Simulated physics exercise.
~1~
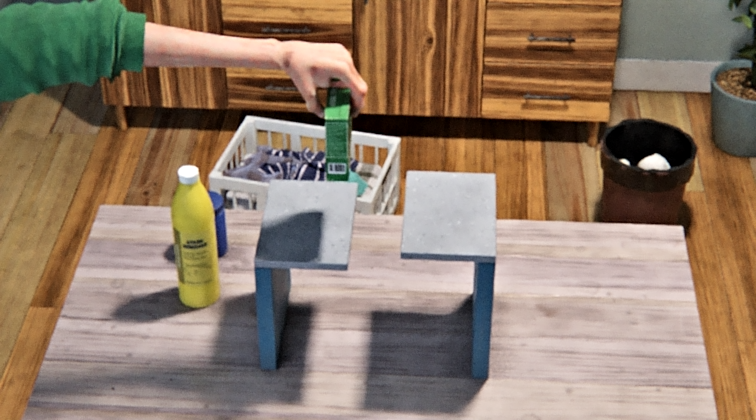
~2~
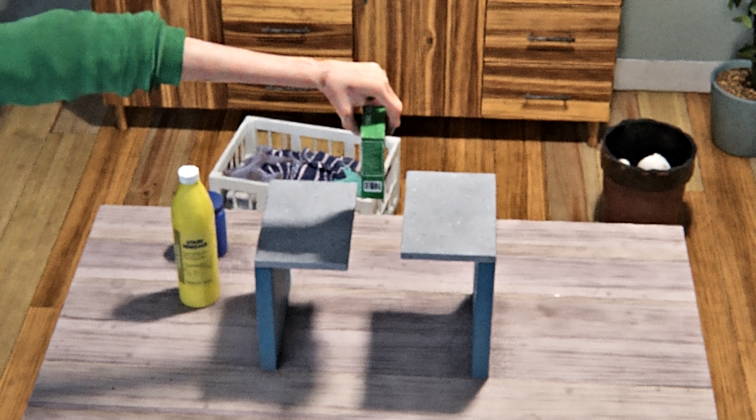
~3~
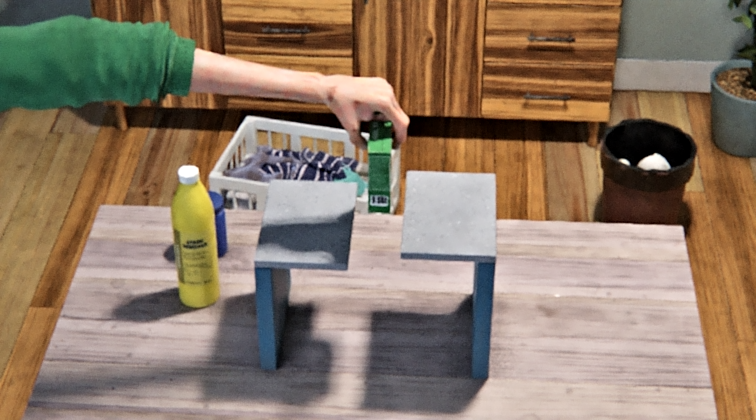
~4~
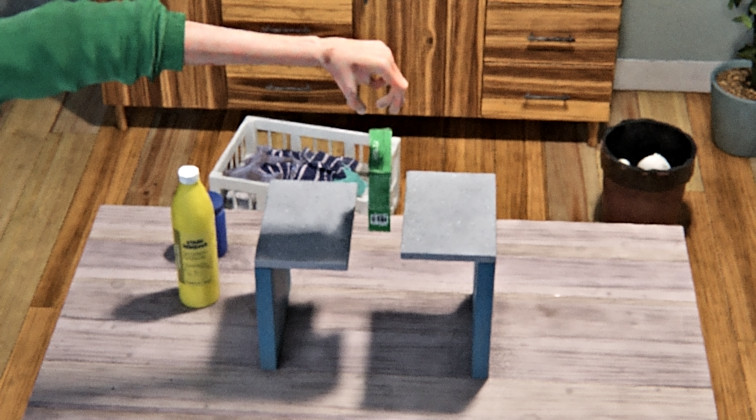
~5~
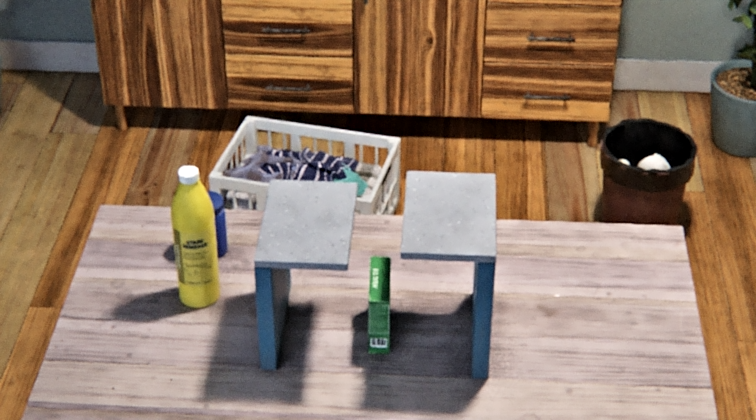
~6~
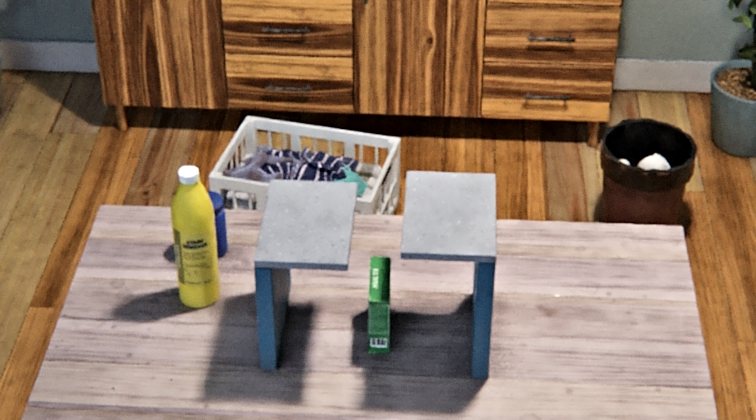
In a room with a wooden floor, a pale wooden table is seen from above and in front, with a striped-grain cabinet, a white basket and a brown pot behind it. Two grey-topped ledges on blue supports stand on the table with a slot between them, and a yellow bottle and a blue jar sit to the left. A hand in a green sleeve carries a green packet rightward and lowers it toward the slot. The fingers let go and the hand draws back as the upright packet drops. It passes through the gap and ends upright between the supports, everything else unmoved.
